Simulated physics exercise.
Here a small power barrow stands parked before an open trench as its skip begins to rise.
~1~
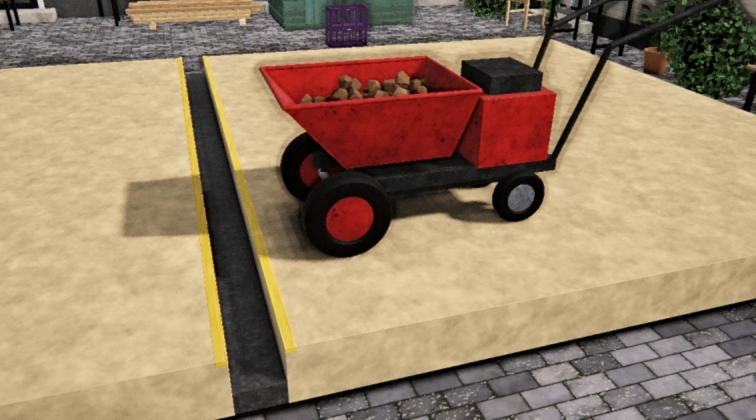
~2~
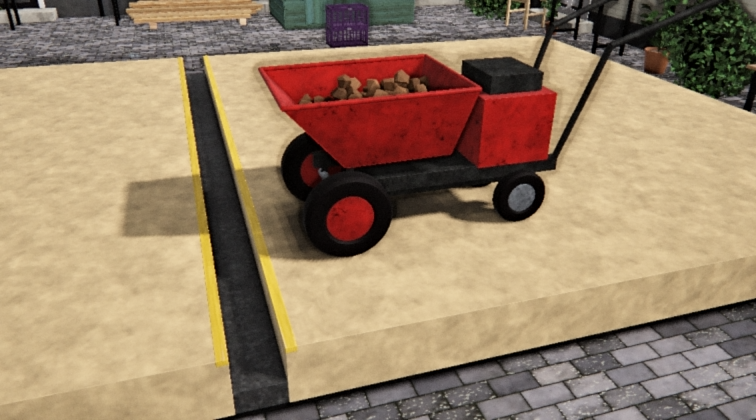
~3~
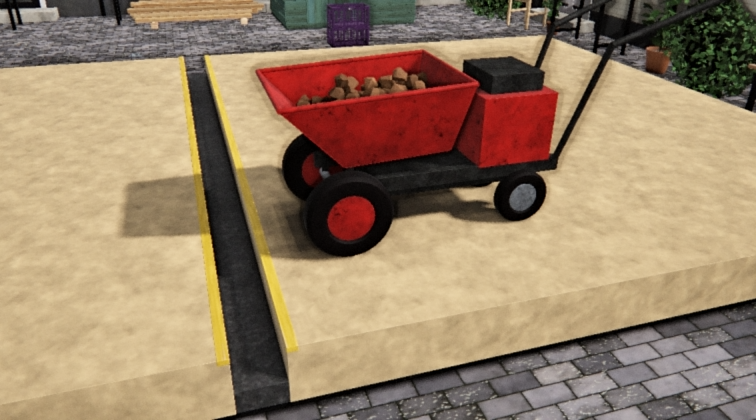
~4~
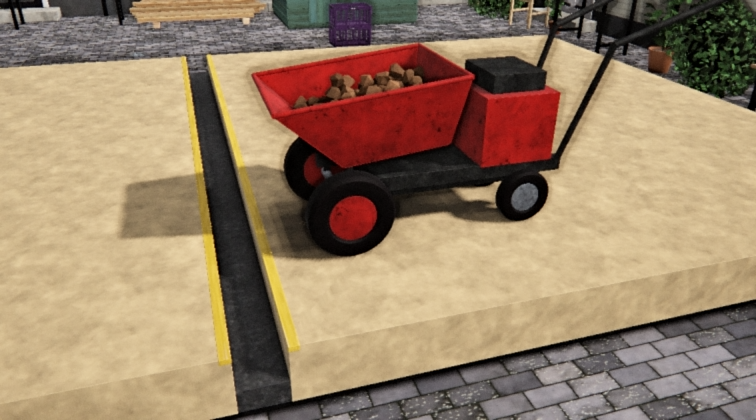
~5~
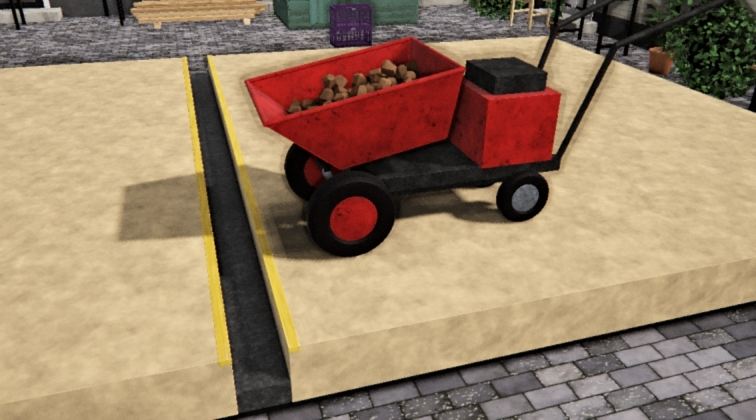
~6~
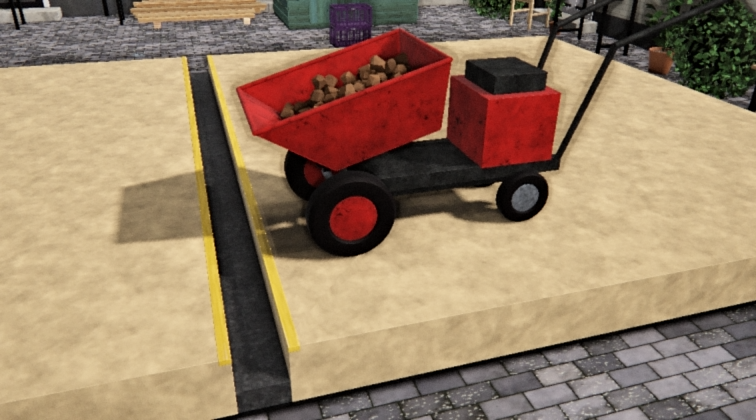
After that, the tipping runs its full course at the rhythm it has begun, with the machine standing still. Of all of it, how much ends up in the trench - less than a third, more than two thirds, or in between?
The amount that reaches the trench will stay below a third.
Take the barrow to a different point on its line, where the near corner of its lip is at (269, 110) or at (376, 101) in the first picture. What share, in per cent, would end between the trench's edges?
0 %, then 40 %.
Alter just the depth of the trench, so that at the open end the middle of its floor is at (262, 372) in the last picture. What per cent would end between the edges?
It comes out near 0 percent.
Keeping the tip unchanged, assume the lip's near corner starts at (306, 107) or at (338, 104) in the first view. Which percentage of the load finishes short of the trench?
That comes to some 0 in a hundred for the first try and some 0 in a hundred for the second.
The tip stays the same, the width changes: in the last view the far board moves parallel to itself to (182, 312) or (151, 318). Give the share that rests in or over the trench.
Lab note: Case 1 near 50 percent, case 2 near 70 percent.
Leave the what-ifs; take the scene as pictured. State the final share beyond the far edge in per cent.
Roughly 55 per cent of the load.
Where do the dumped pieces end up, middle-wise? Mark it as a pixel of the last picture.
Somewhere around (159, 241) in the final view.
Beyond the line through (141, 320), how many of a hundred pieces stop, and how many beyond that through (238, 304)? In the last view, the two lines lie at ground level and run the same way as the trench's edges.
Around 20 per cent for the first, around 60 per cent for the second.
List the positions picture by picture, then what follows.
The first picture shows lip of the skip (285, 109), level; top of the load (375, 104), clay clods; first edge of the trench (276, 297); far edge (214, 308), the trench under half as wide as the skip, and about as deep as wide.
The second picture shows lip of the skip (283, 109), level; top of the load (374, 103).
The third picture shows lip of the skip (280, 112), tipped barely; top of the load (387, 95).
The fourth picture shows lip of the skip (274, 116), tipped a little; top of the load (397, 87).
The fifth picture shows lip of the skip (266, 124), tipped a little; top of the load (390, 84).
The sixth picture shows lip of the skip (255, 134), tipped clearly; top of the load (380, 80); first edge of the trench (279, 296); far edge (217, 306).
Just after the last frame, skip tipped steeply; every one in the skip.
A moment on, skip tipped right over; the larger part in the skip; roughly a quarter beyond it.
Further on, skip tipped right over; roughly half in the skip; just a few in or heaped over the trench; roughly half beyond it.
When it is over, skip tipped right over; roughly half in the skip; just a few in or heaped over the trench; roughly half beyond it.
